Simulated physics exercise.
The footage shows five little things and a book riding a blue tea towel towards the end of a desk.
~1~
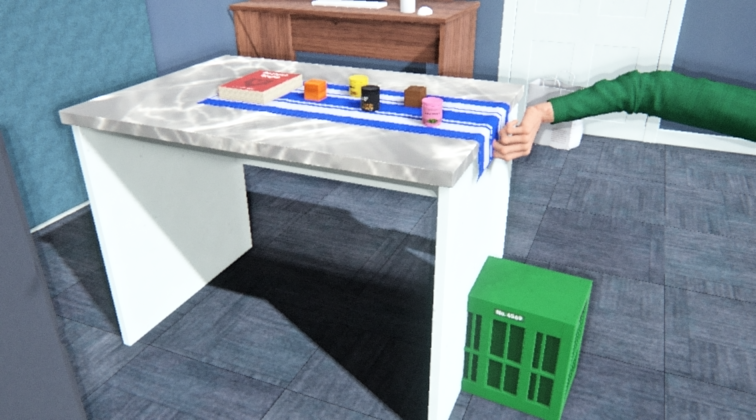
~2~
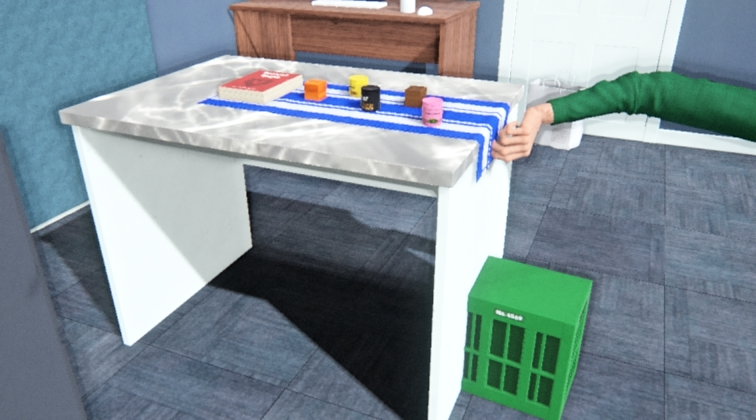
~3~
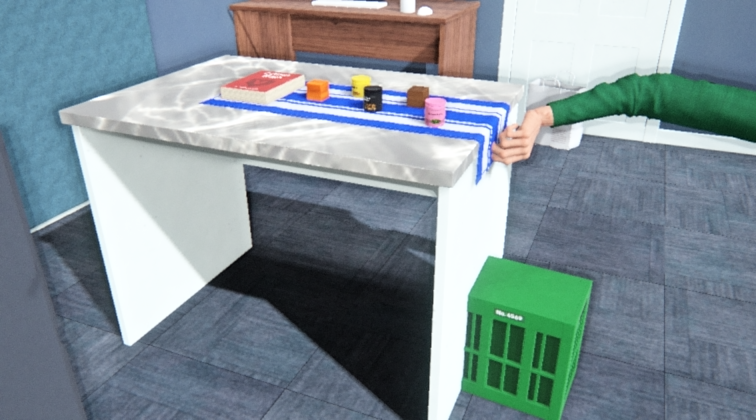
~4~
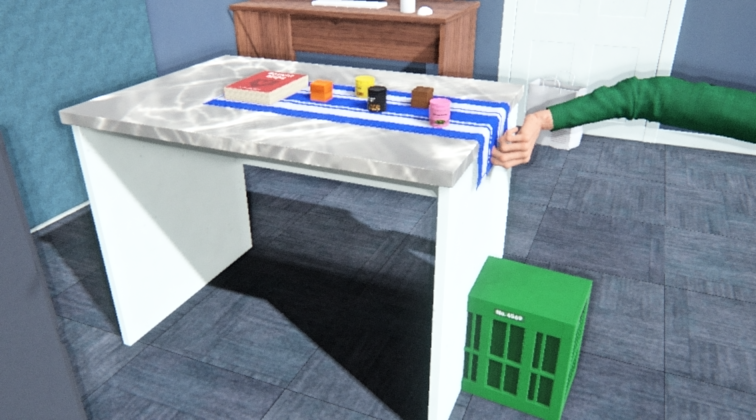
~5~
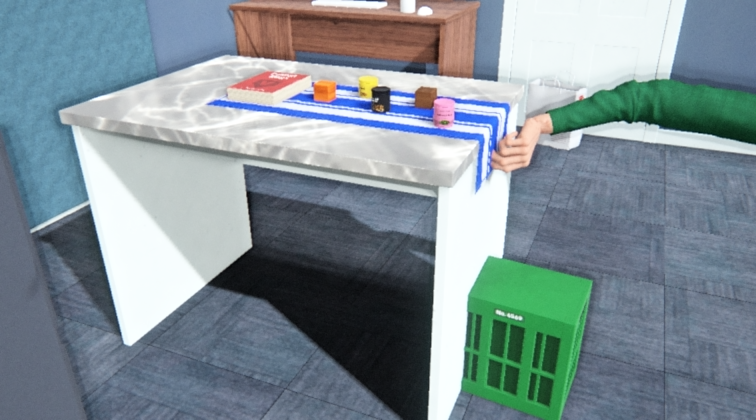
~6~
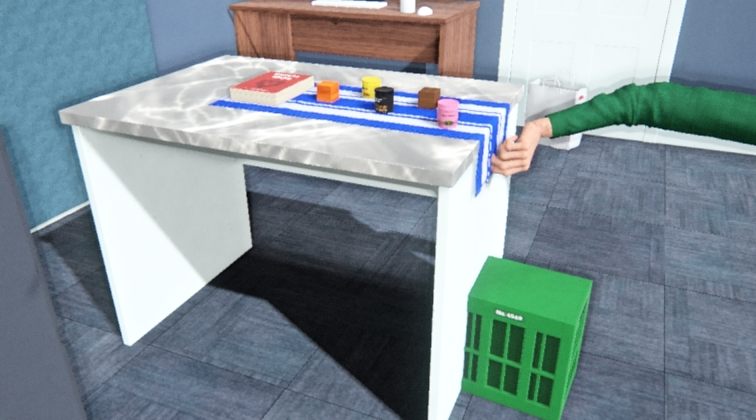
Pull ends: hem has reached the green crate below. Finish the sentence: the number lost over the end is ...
The number lost over the end is three.
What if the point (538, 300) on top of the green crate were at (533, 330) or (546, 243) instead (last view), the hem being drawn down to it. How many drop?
The count: 4 and 1.
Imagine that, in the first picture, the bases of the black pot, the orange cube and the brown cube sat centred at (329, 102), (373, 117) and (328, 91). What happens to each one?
Black pot safe, orange cube lost, brown cube safe.
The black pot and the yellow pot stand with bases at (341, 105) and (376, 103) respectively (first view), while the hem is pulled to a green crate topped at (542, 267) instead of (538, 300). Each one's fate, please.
As for the black pot, it stays in place; as for the yellow pot, it stays in place.
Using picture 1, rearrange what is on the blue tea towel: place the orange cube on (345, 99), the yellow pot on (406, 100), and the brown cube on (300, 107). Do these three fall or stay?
Here's the result: The orange cube remains in place, the yellow pot leaves the top and the brown cube remains in place.
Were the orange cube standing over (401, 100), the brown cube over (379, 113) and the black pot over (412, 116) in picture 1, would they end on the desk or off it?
Orange cube: Gone off. Brown cube: Gone off. Black pot: Gone off.
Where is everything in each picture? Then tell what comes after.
Hem (476, 183); pink pot (432, 100); brown cube (416, 88); black pot (370, 87); yellow pot (358, 78); orange cube (315, 82); top of the crate (537, 301), in the first picture.
Hem (476, 184); pink pot (433, 100), in the second picture.
Hem (476, 186); brown cube (418, 88), in the third picture.
Hem (476, 191); black pot (377, 88); top of the crate (537, 301), in the fourth picture.
Hem (475, 195); yellow pot (368, 79), in the fifth picture.
Hem (475, 199); pink pot (448, 102); brown cube (430, 89); black pot (384, 89); yellow pot (371, 79); orange cube (328, 83), in the sixth picture.
A little later, hem near (489, 223); pink pot gone.
Next, hem on the crate; pink pot, brown cube and black pot gone.
When it is over, hem on the crate; pink pot, brown cube and black pot gone. The answer is three.
